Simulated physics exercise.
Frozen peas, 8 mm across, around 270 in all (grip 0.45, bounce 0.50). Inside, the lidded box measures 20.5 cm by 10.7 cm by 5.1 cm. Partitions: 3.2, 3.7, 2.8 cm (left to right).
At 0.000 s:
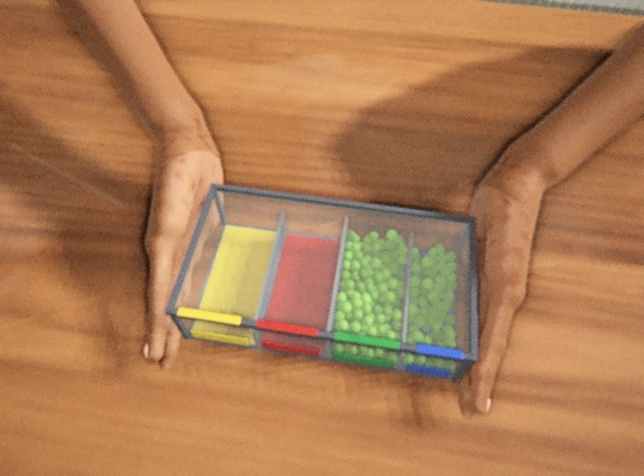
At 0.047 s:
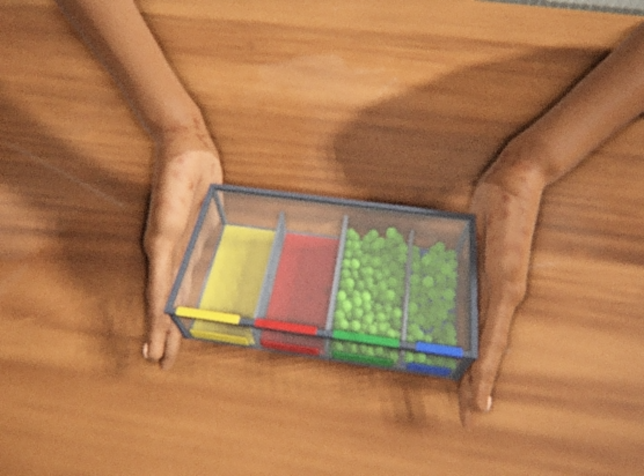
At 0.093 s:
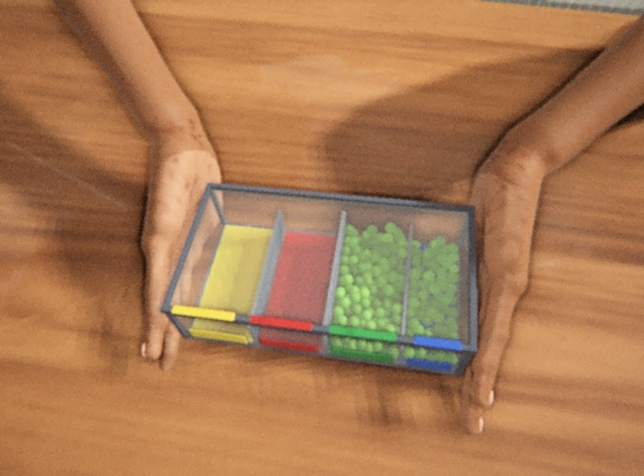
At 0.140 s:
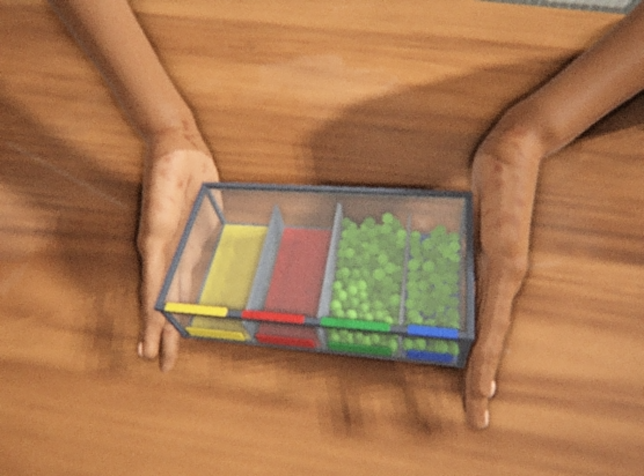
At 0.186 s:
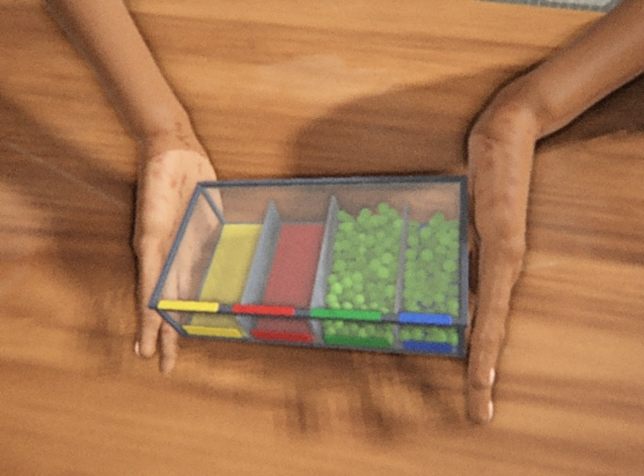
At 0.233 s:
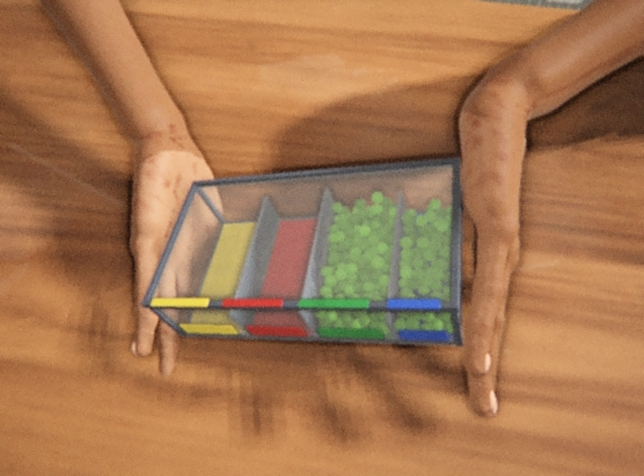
Two hands held a clear lidded box with yellow, red, green and blue sections, and gradually tilted it, its right side rising, while the green peas stayed in the two right-hand compartments.
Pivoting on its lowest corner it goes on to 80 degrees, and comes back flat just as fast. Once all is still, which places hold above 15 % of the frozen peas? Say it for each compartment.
Red no, blue yes, green yes, yellow no.
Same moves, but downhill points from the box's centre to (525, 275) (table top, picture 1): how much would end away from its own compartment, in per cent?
About 20 per cent.
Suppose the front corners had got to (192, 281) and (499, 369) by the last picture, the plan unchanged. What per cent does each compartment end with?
Red 0, blue 60, green 40, yellow 0.
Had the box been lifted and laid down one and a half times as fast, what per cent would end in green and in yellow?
Then: Green 70; yellow 10.
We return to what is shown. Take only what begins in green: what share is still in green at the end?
Some 80 per cent.
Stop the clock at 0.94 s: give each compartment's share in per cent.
Red 5, blue 30, green 65, yellow 0.
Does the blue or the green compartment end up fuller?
The green one has more.
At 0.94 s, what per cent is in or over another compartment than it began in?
Roughly 5 per cent.
Then, at 0.94 s, tilt 79 degrees; red 5 %, blue 30 %, green 65 %.
Then, at 1.41 s, tilt 34 degrees; red 10 %, blue 20 %, green 60 %, yellow 10 %.
After 1.96 s, tilt 0 degrees; red 10 %, blue 20 %, green 60 %, yellow 10 %.
At rest (2.6 s), red 10 %, blue 20 %, green 60 %, yellow 10 %.
